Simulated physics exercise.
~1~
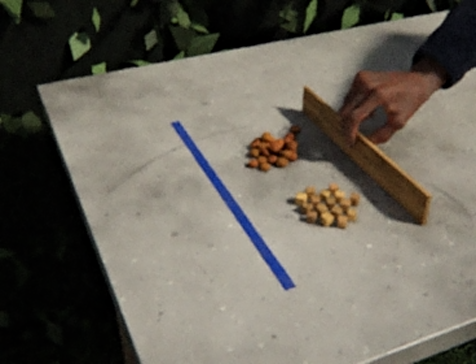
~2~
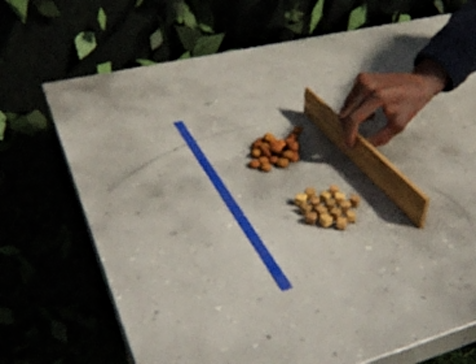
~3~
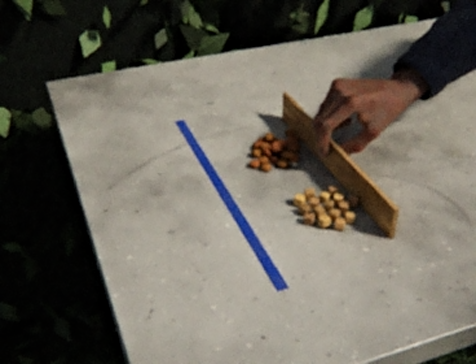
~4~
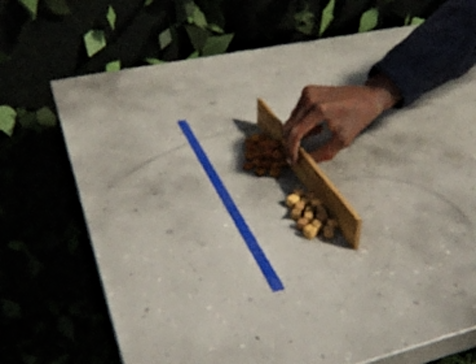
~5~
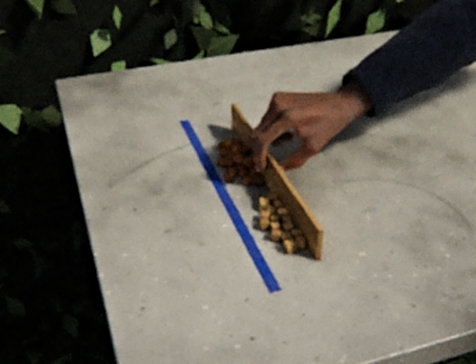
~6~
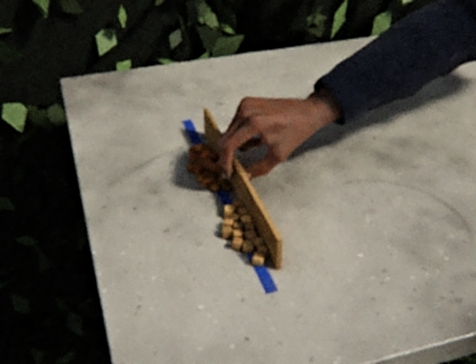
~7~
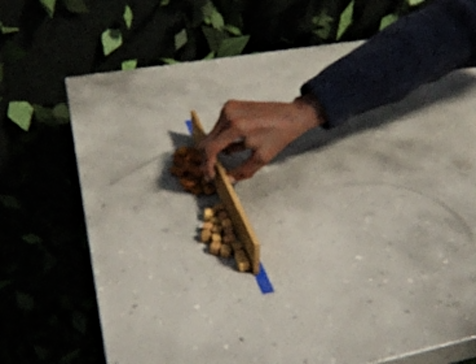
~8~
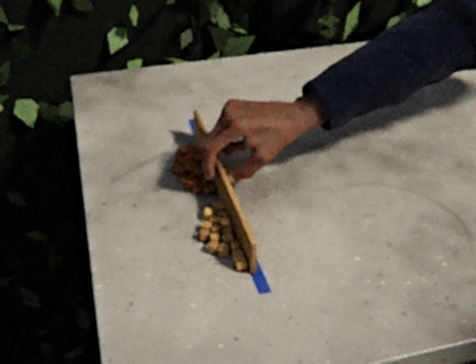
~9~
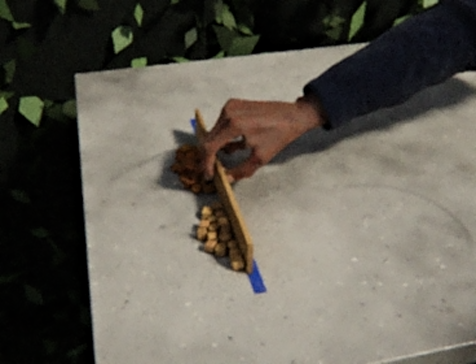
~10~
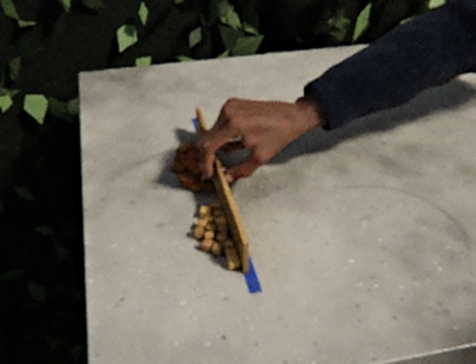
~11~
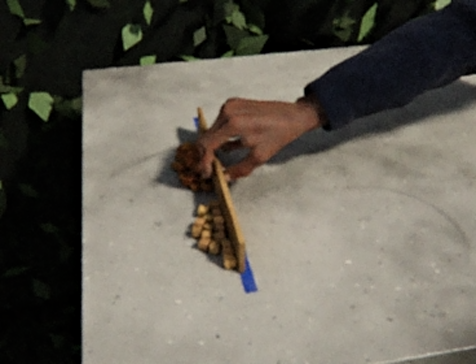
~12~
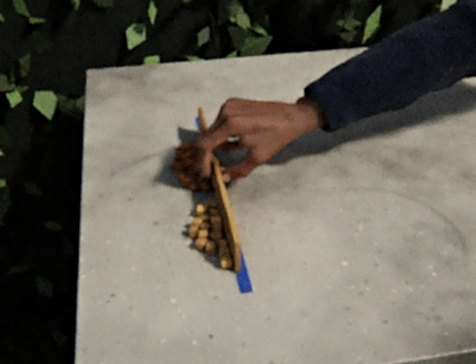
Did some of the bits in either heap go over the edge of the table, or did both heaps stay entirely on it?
Both heaps stayed entirely on the table. The nearer tan bits and the farther brown ones all came to rest short of the edge.
A hand slid an upright strip of wood leftward across a pale table, pushing two small heaps of brown and tan bits ahead of it, then stopped at the blue tape, where both heaps stayed on the table against the wood.
